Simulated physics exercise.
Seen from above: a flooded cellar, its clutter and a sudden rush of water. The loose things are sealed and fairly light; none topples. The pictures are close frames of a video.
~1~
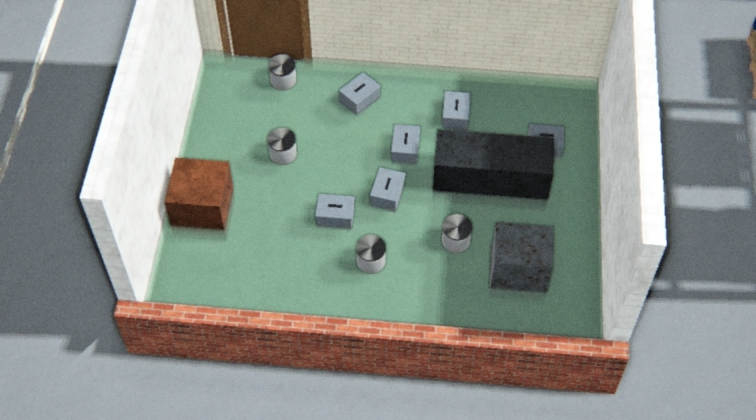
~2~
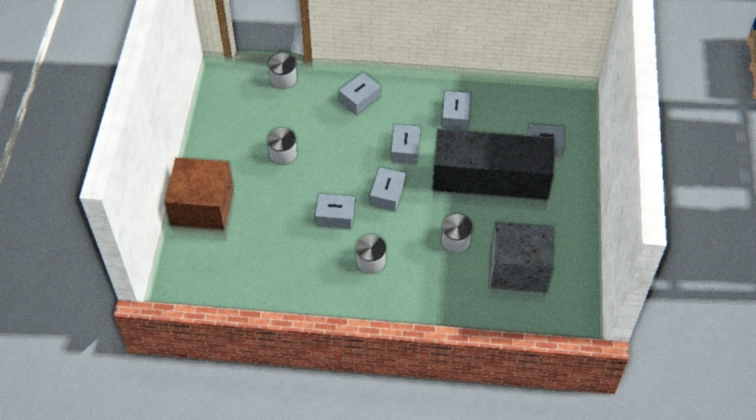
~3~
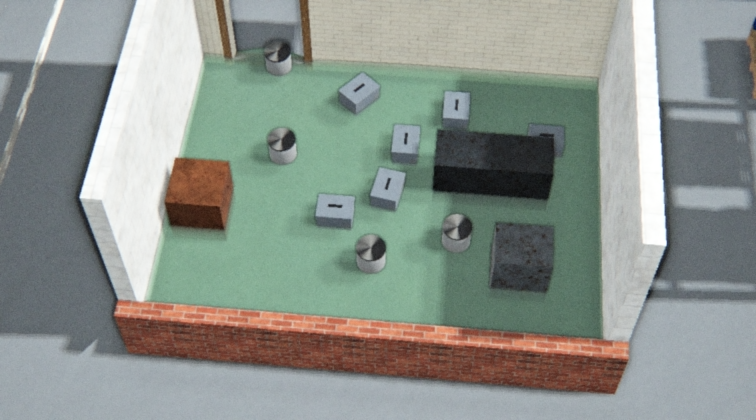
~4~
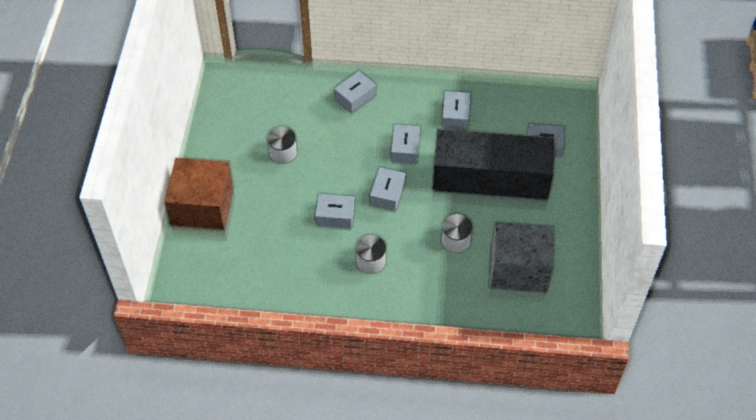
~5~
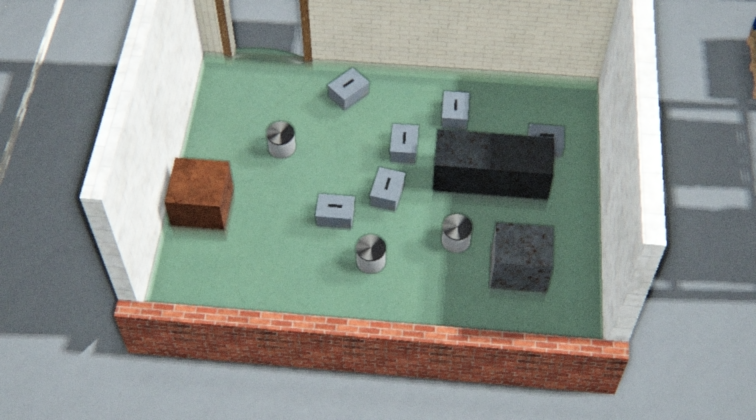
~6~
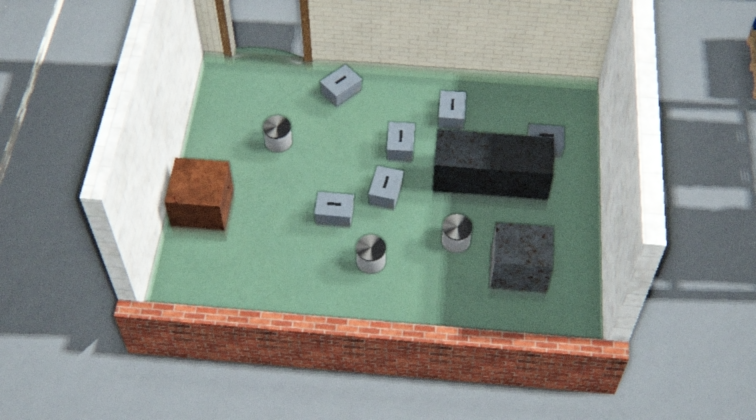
The clip shows a flooded cellar from above as the brown door at the back disappears and the nearest metal pail slips out through the opening; then a grey tote, another pail and a few more totes drift slightly toward it.
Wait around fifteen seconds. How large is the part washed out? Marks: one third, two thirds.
That comes to at least two thirds.
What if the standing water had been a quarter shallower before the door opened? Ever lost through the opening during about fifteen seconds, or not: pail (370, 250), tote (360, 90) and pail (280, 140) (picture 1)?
As listed: No, carried outside, washed out.
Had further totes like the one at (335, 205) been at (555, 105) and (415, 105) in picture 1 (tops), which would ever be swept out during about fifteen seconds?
One after the other: Left behind, yes.
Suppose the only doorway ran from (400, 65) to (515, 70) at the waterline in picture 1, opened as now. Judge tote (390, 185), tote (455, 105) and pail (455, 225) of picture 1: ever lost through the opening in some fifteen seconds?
One after the other: Yes, gone, stays.
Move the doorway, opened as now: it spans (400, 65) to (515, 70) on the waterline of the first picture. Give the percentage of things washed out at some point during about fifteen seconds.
Near 70 in a hundred.
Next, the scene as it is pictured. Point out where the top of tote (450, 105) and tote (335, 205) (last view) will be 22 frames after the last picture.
Close to (330, 72) and (253, 83).
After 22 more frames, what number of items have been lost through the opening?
I count 4.
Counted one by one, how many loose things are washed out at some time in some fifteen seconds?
7 of them.
A moment on, 1 of 10 are out; 9 afloat.
Next, 3 of 10 are out; 7 afloat.
Later, 4 of 10 are out; 6 afloat.
In the end, 7 of 10 are out; 3 afloat.
